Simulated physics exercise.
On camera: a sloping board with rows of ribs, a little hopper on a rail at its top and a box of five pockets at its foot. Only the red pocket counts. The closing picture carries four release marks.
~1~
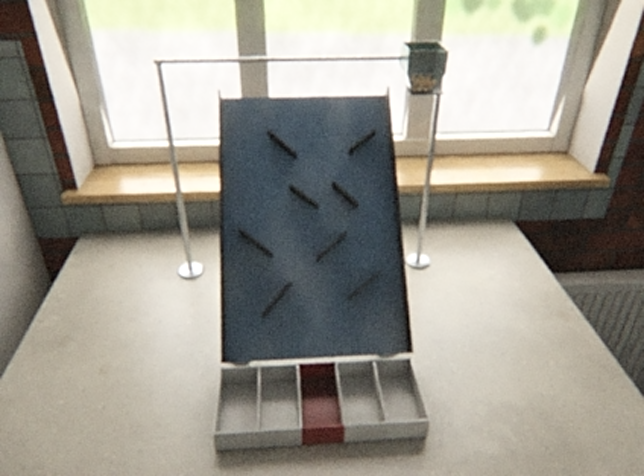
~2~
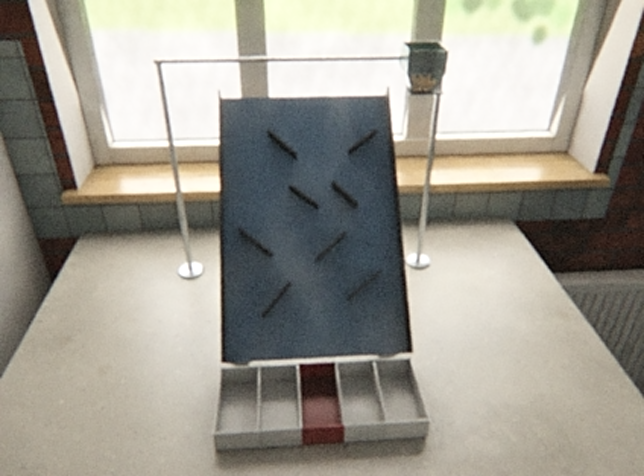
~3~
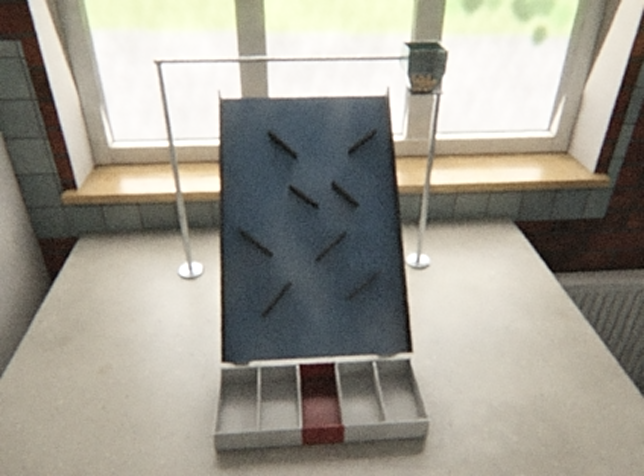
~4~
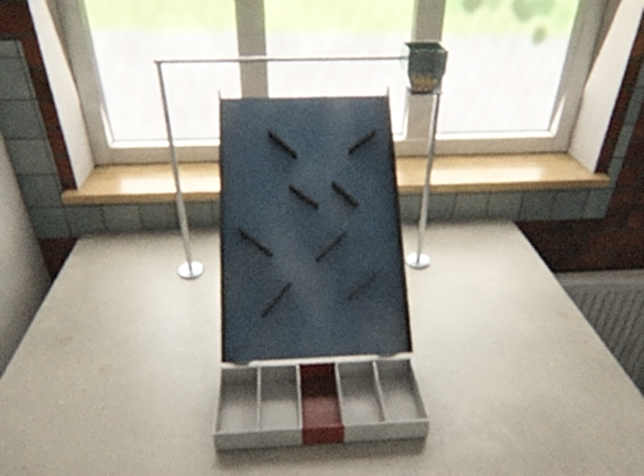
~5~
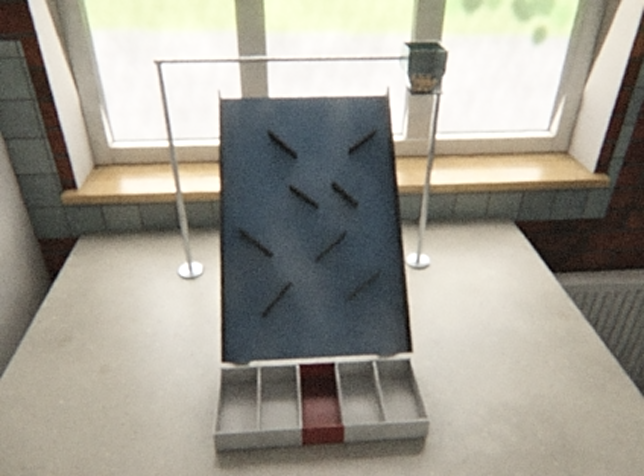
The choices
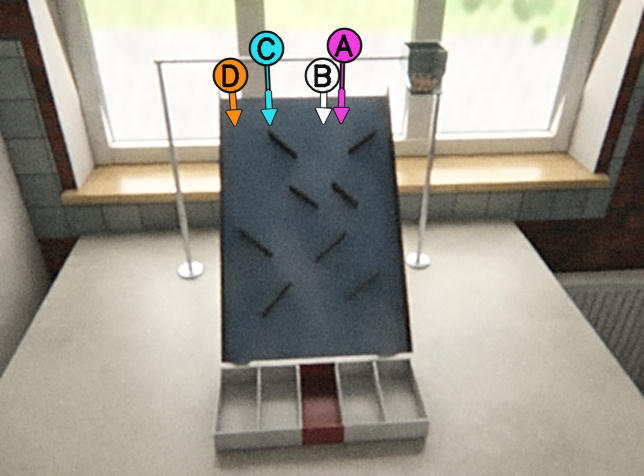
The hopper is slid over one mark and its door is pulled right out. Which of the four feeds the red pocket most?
C works best here.
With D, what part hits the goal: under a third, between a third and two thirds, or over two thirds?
Mark D gives under a third.
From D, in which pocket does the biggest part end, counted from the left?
The first from the left.
On the marked copy, mark A meets the board at (341, 117); mark B meets the board at (323, 117); mark C meets the board at (269, 119); mark D meets the board at (234, 119).
Choosing A, a small part in the red pocket, most in other pockets.
Choosing B, a small part in the red pocket, most in other pockets.
Choosing C, about a third in the red pocket, about two thirds in other pockets.
Choosing D, a small part in the red pocket, most in other pockets, a small part outside the box.
